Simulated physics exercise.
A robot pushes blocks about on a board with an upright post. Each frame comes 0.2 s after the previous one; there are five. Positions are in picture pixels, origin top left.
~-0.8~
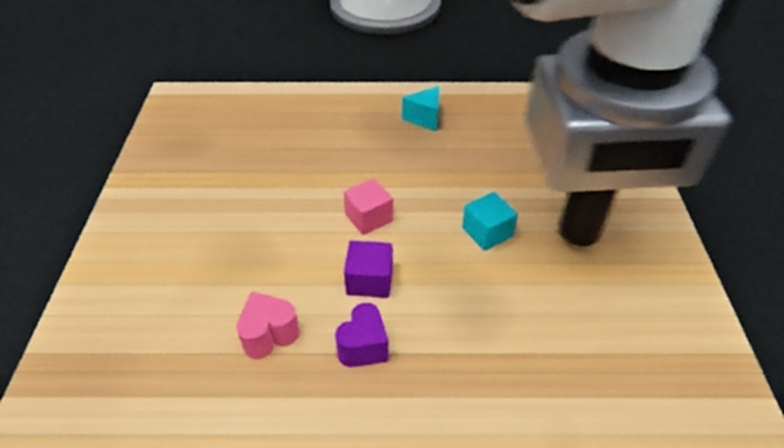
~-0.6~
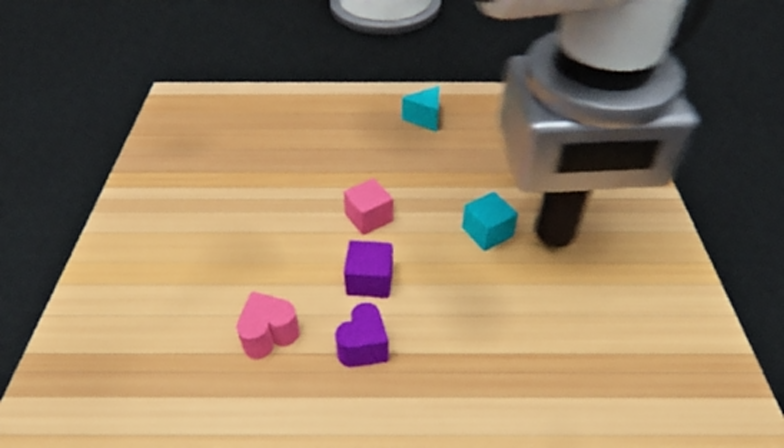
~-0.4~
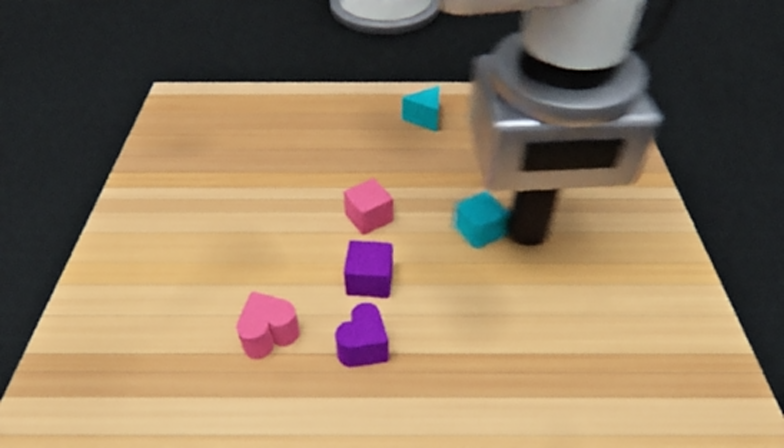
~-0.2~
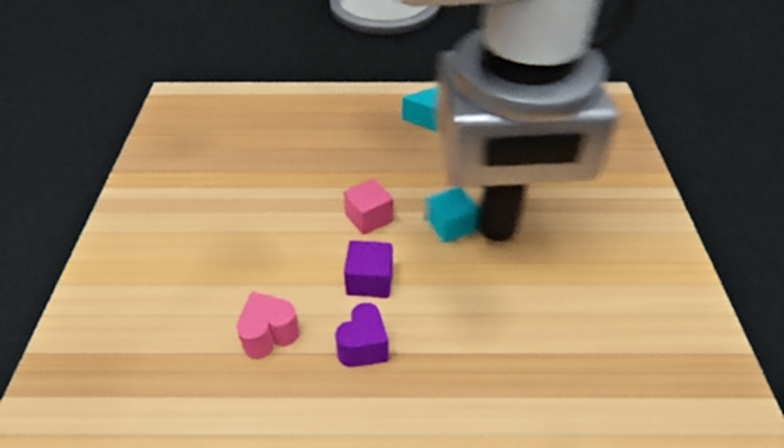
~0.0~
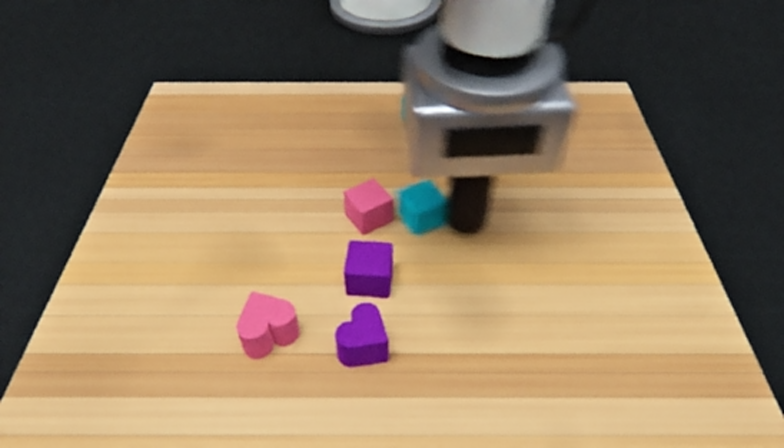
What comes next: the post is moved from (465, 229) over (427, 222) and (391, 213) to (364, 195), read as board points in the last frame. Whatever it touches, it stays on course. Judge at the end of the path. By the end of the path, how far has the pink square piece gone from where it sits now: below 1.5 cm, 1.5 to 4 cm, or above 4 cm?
The largest band: Over 4 cm.
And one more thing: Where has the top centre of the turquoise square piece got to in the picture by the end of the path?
It ends at (320, 174).
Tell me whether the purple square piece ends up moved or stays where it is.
At the end of the path, the purple square piece remains in its old spot.
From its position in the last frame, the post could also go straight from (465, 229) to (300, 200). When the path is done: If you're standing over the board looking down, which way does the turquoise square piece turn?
From the top: Counterclockwise.
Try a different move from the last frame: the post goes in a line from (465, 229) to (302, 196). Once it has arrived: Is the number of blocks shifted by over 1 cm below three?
Yes
The first path, step by step. One third of the way, post (427, 212); pink square piece (344, 194); turquoise square piece (383, 188).
Two thirds of the way, post (390, 203); pink square piece (310, 193); turquoise square piece (346, 182).
At the end, post (364, 185); pink square piece (294, 195), turned 30° anticlockwise; purple square piece not moved; turquoise square piece (320, 174), turned 40° anticlockwise.
